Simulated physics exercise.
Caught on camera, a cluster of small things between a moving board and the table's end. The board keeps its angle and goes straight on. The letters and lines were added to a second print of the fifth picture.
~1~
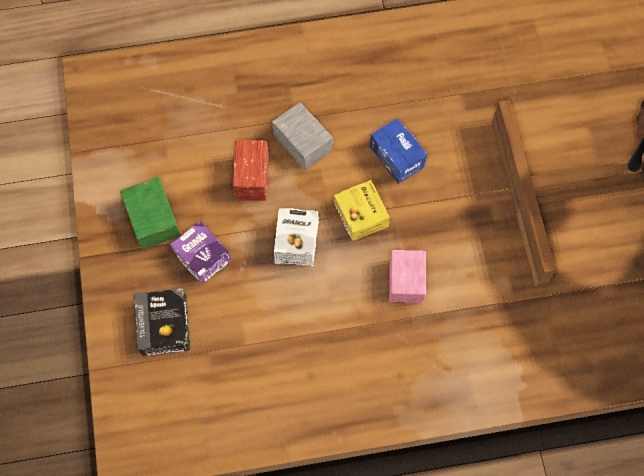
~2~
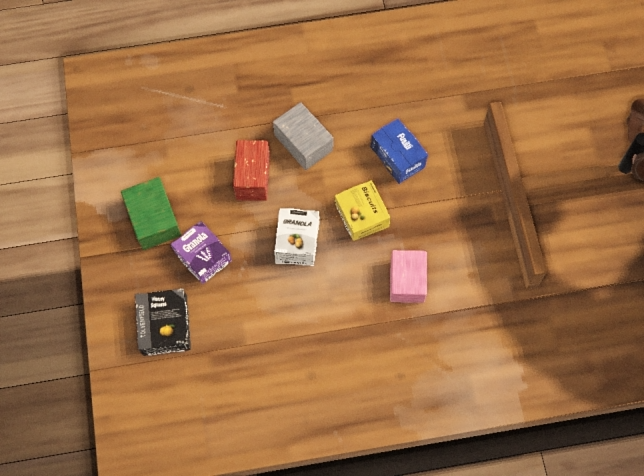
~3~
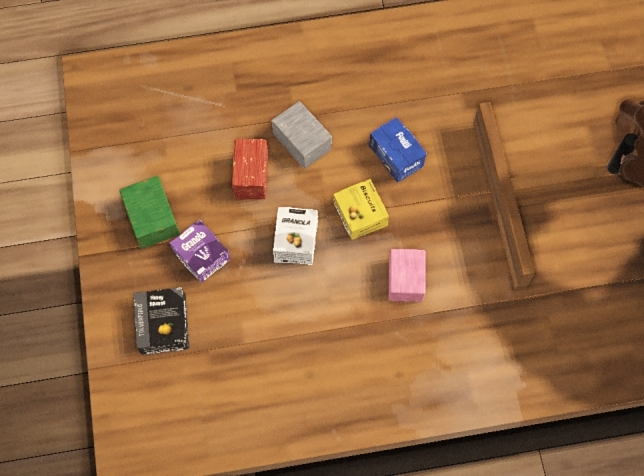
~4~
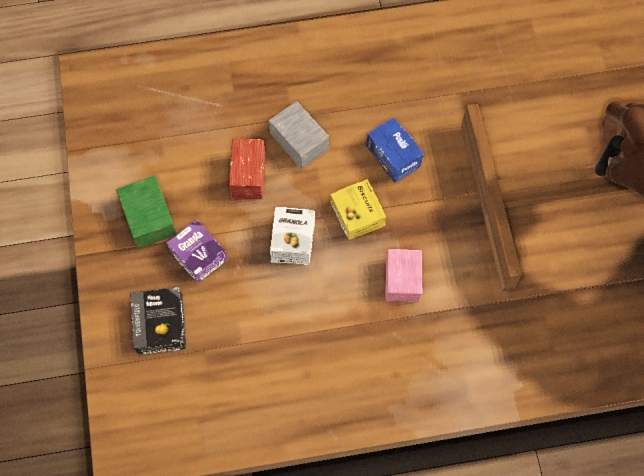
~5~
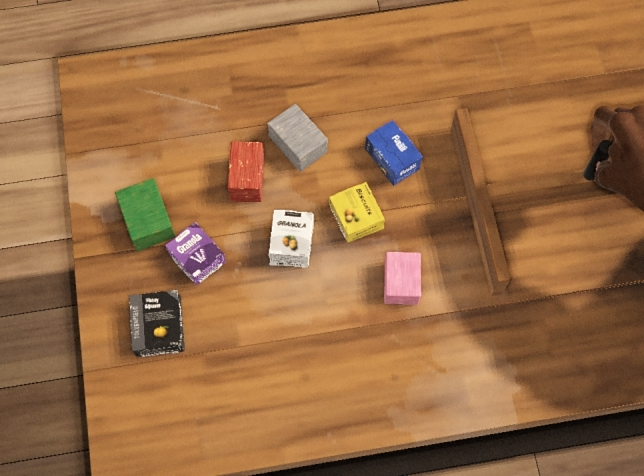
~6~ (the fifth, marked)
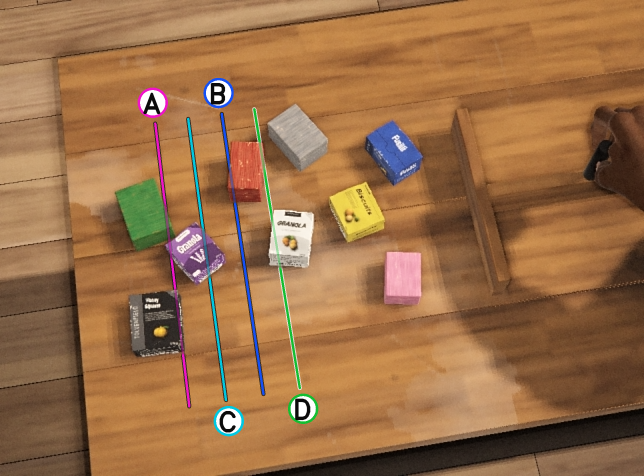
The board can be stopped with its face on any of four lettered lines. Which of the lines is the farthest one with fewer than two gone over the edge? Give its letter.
The farthest such stop is A.
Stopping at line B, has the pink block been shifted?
Yes.
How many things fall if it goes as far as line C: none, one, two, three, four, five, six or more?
In all, none.
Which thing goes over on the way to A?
It is the purple packet.
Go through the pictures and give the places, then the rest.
In the first picture, green block (150, 213); blue packet (398, 150); black packet (162, 323).
In the second picture, board (517, 185); grey block (303, 136).
In the third picture, board (506, 185); purple packet (200, 251).
In the fourth picture, board (493, 187); red block (248, 170).
In the fifth picture, board (482, 191); green block (145, 215); blue packet (393, 152); black packet (157, 324).
On the marked copy, A at (171, 257); B at (241, 246); C at (206, 252); D at (276, 241).
With A. Early on, board (372, 208); grey block (289, 139); pink block (360, 286).
Further on, board (259, 226); purple packet (153, 264); white packet (195, 260).
At the end, board (171, 240); purple packet over the edge; green block (75, 228); one fallen.
As for the rest, B is within the limit but short; C is within the limit but short; D is within the limit but short.
